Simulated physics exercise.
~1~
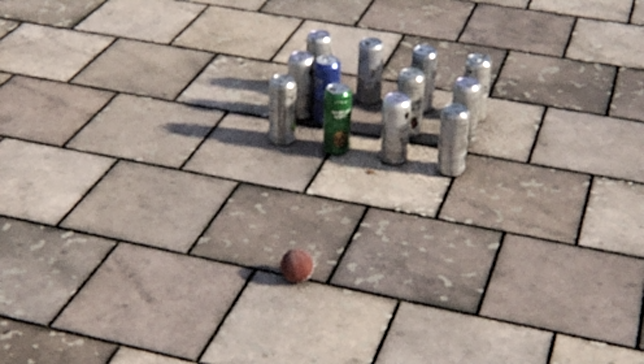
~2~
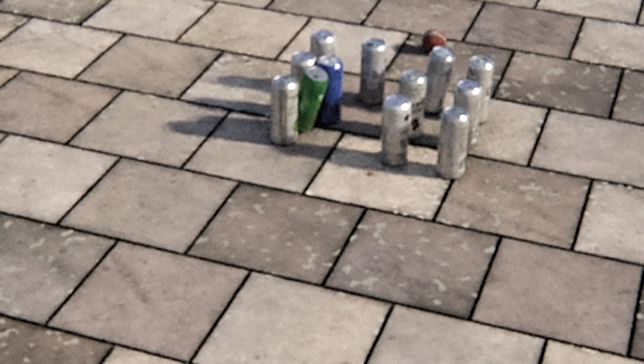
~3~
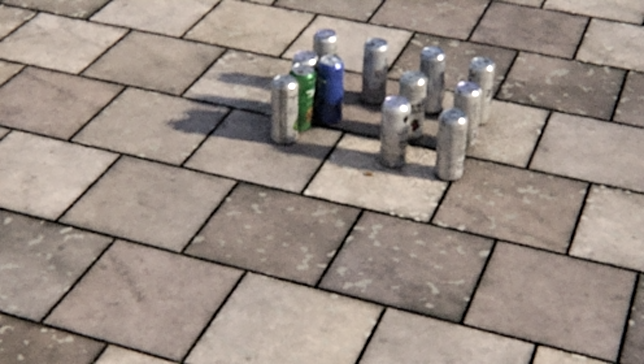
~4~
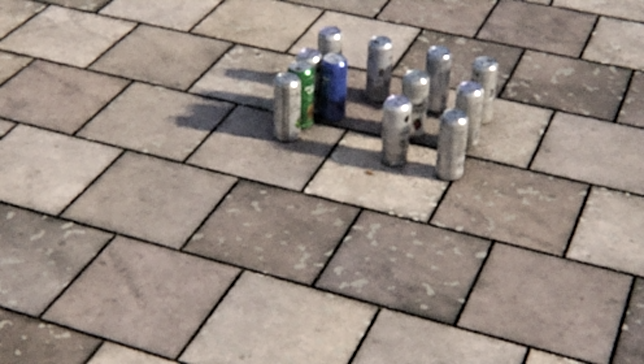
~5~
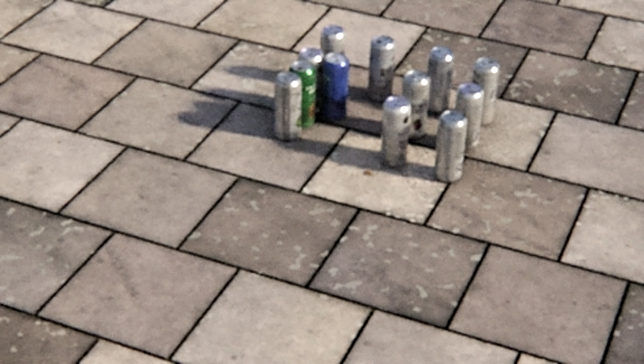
A reddish ball rolls through the standing cans, tipping the green one, which settles upright.
